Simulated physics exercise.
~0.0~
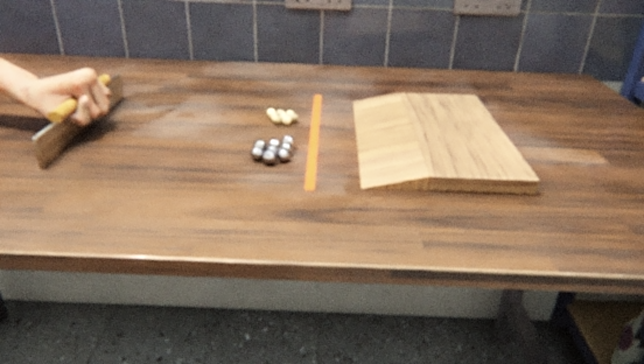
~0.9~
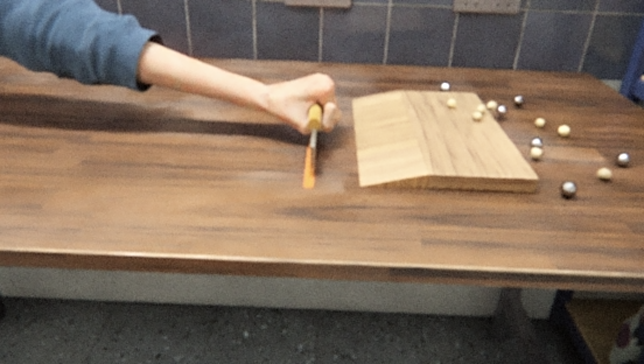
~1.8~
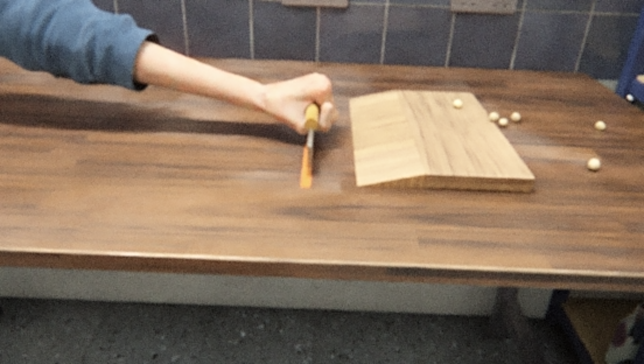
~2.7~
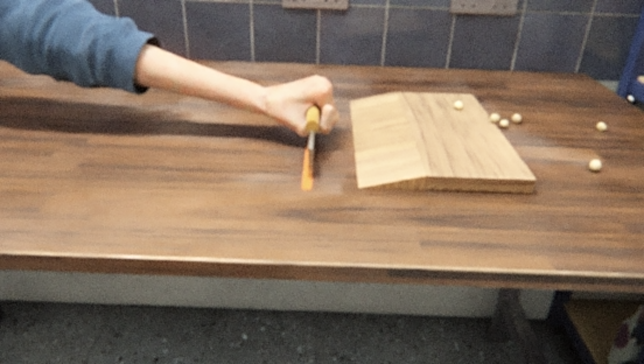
On a wooden worktop, a hand sweeping a scraper right to orange tape, dark and pale balls scattering past a ramp, pale ones remaining.
